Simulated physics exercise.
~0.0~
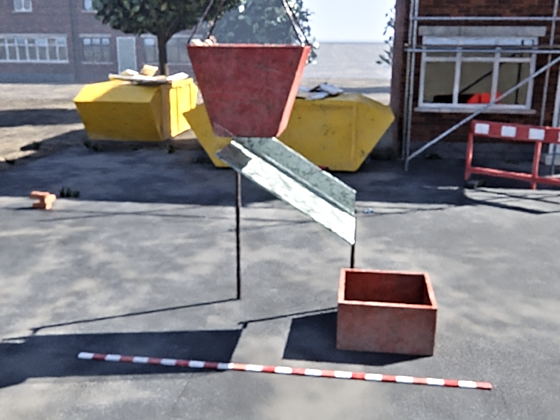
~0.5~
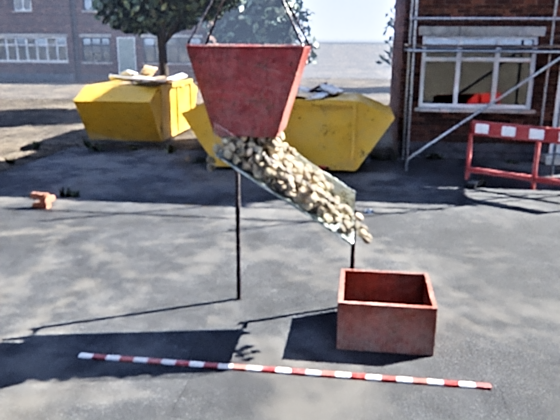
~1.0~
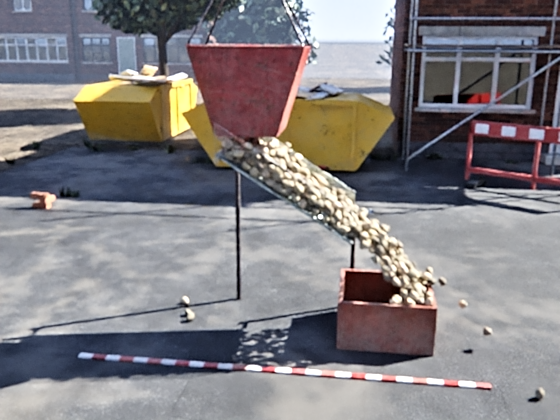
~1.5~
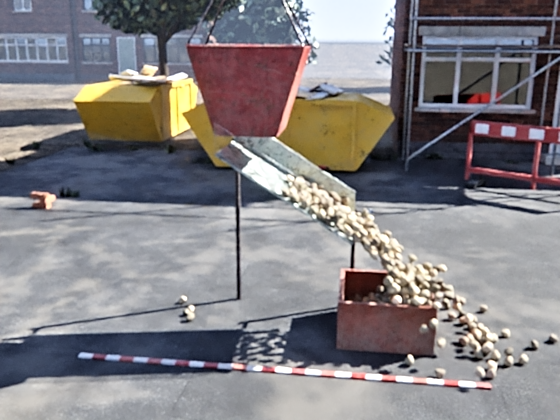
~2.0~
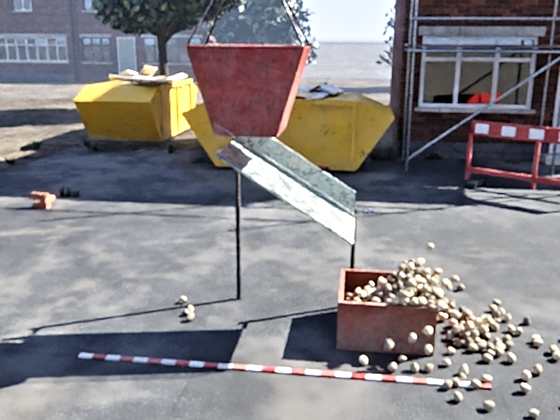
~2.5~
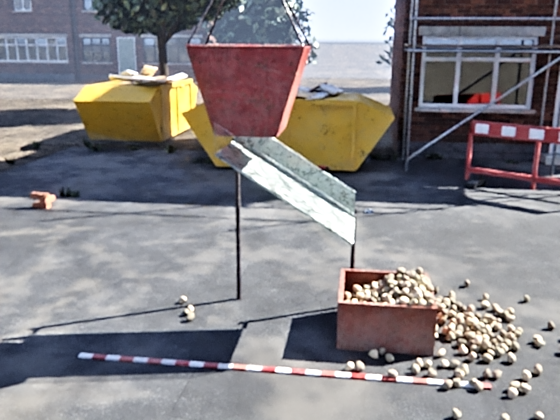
Red skip hanging above a sloping steel chute, releasing round stones that slide into a red bin, many spilling to its right.
